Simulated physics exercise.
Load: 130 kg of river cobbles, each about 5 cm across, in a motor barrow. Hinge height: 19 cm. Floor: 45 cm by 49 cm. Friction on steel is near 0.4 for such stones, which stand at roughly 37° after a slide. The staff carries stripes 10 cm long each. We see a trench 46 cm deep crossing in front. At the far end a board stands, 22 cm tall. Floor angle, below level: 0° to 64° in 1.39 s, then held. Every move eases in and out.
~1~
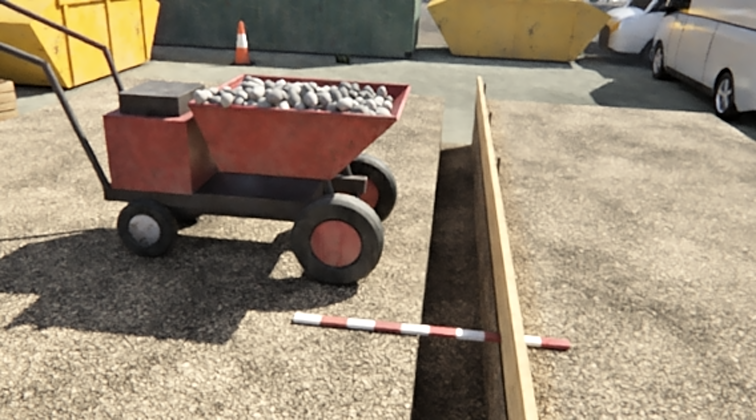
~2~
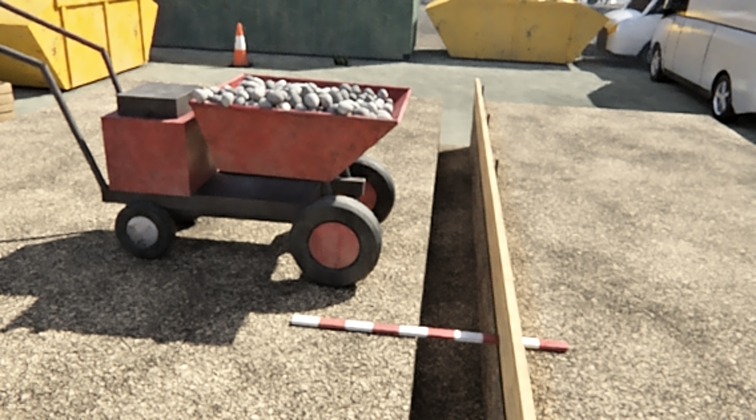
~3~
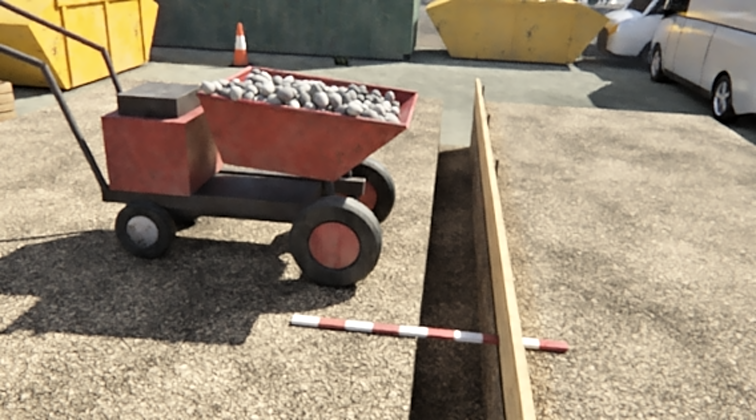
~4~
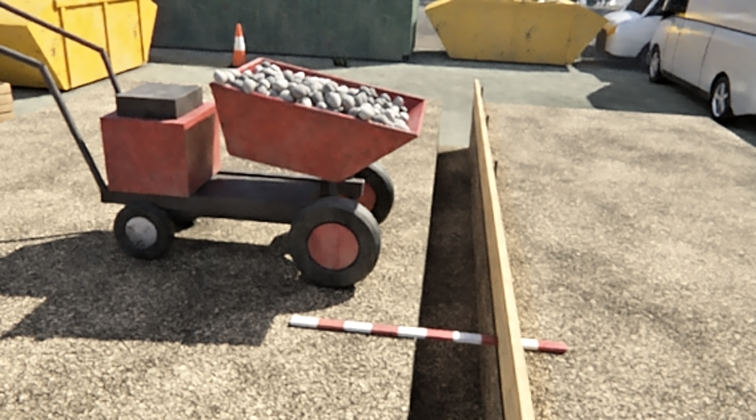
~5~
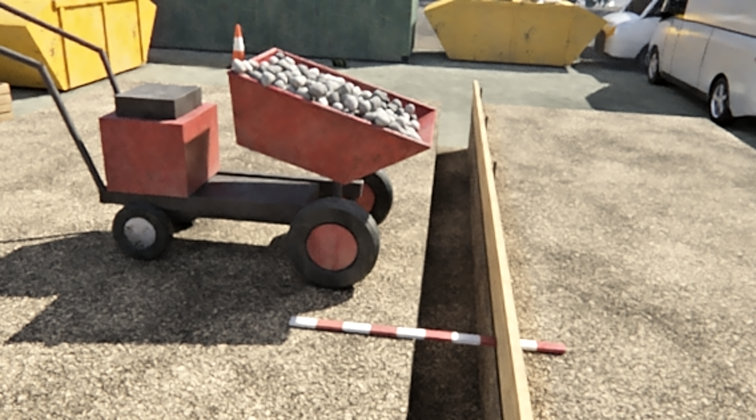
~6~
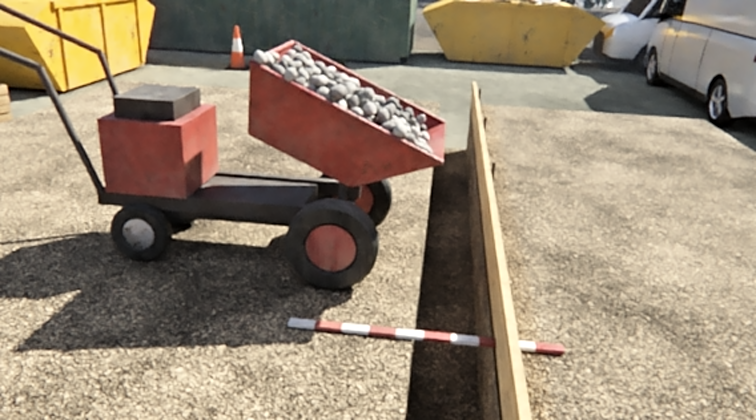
On a sunlit gravelly yard with yellow skips and a white van behind, a red motor barrow loaded with grey stones stands beside a trench and an upright board. The barrow's skip starts level, then its rear rises steadily, slanting the load down toward the right while the wheels stay put.
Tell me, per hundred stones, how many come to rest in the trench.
20 per hundred.
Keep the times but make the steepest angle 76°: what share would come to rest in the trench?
Then roughly 15 percent.
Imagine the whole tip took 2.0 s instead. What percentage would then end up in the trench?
It would come to roughly 25 per cent.
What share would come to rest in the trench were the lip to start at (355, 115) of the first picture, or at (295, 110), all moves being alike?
It comes to about 95 and 85 in a hundred.
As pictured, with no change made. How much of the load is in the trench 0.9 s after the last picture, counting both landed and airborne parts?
Roughly 10% by that time.
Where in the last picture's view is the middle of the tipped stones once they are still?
Resting centre: About (525, 270).
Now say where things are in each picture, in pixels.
The skip is at 0°, its lip at (397, 119); the top of the load is at (318, 93), in the first frame.
Lip at (398, 122), floor tilted 1°, highest stones at (301, 91), in the second frame.
Lip at (407, 127), floor tilted 5°, highest stones at (276, 82), in the third frame.
Lip at (417, 136), floor tilted 10°, highest stones at (271, 74), in the fourth frame.
Lip at (430, 148), floor tilted 17°, highest stones at (283, 66), in the fifth frame.
The skip is at 24°, its lip at (442, 163); the top of the load is at (300, 60), in the sixth frame.
Then, 0.5 s after the last picture the floor is at 54°, 100 % in the skip; the foremost stones are at (477, 197).
Then, 0.9 s after the last picture the floor is at 64°, 66 % in the skip, 11 % in the trench, 23 % past the trench; the foremost stones are at (595, 281).
Then, 1.3 s after the last picture the floor is at 64°, 46 % in the skip, 14 % in the trench, 40 % past the trench; the foremost stones are at (691, 295).
Then, 3.2 s after the last picture the floor is at 64°, 37 % in the skip, 20 % in the trench, 43 % past the trench; the foremost stones are at (753, 290).
